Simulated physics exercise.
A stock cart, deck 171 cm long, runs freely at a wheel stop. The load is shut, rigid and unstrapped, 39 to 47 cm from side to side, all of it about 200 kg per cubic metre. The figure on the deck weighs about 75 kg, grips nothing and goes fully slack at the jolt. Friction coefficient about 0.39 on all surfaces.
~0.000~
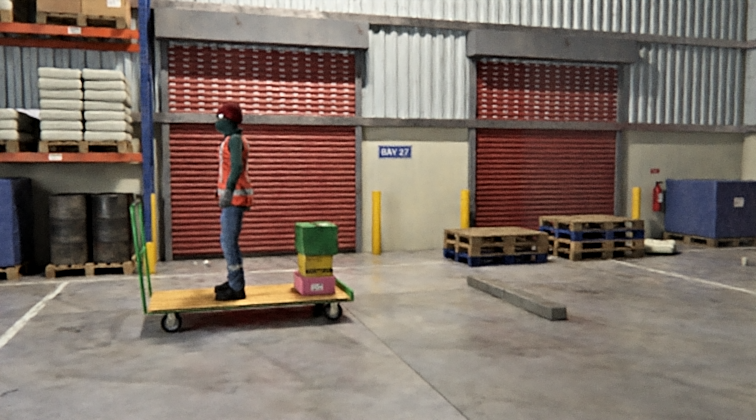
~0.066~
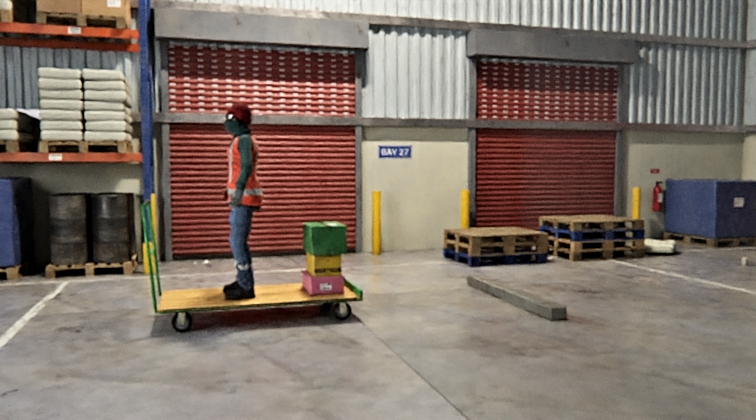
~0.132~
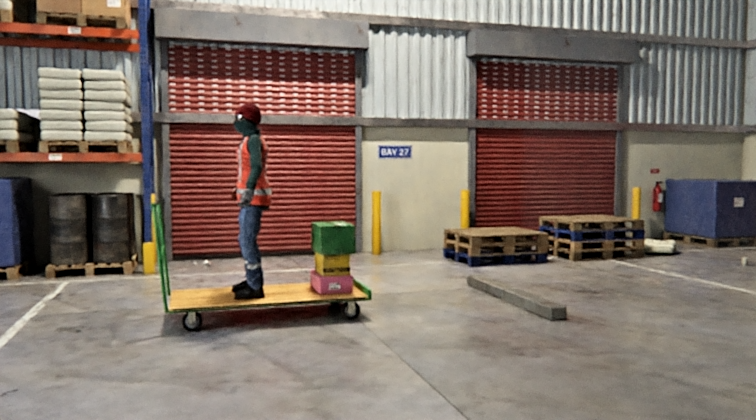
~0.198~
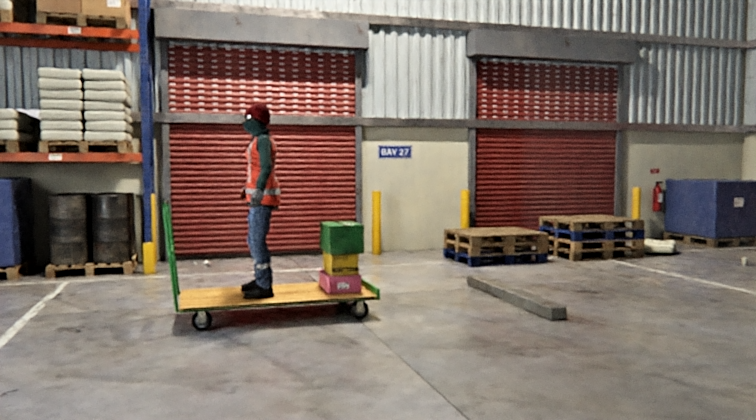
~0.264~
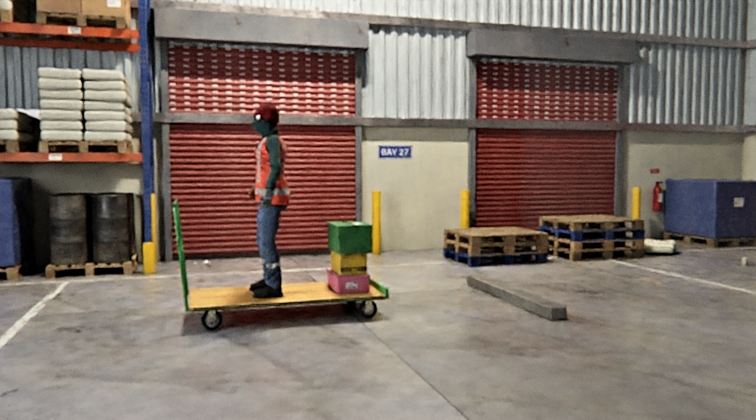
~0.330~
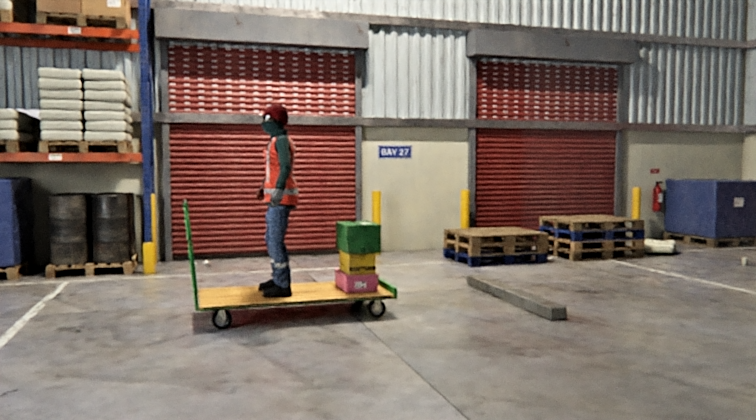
A figure in a red cap, orange vest and jeans stands on a flat wooden-decked cart with a green handle, seen side-on from across a warehouse floor. Pink, yellow and green boxes are stacked at the cart's right end, with red shutters behind and pallets and a low grey beam to the right. The cart rolls steadily rightward a short way, carrying figure and boxes, while the camera stays still.
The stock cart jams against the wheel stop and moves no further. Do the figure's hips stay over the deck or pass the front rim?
At this pace the figure's hips stay over the deck.
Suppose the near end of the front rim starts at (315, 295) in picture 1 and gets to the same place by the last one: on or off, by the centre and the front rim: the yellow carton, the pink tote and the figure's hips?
Then yellow off, pink on, hips off.
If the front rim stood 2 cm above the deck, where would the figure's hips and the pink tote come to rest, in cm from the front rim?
In that case hips 50 behind, pink 20 behind.
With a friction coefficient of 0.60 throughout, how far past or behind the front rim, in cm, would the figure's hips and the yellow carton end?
Then hips 10 behind, yellow 30 past.
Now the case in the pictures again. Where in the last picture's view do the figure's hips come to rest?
Near (470, 268).
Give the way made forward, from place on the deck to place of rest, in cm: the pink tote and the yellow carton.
Pink 10, yellow 55.
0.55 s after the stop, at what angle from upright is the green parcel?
About 30°.
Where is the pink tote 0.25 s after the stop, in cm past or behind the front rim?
About 20 cm behind the rim.
The wheels strike at 1.44 s.
After 1.99 s the figure's hips are 42 cm behind the rim, near (474, 257) in the last picture's view.
After 2.44 s the figure's hips are 46 cm behind the rim, near (471, 262) in the last picture's view.
At rest, 5.2 s, past the rim, green parcel and yellow carton; behind it, pink tote and the figure's hips.
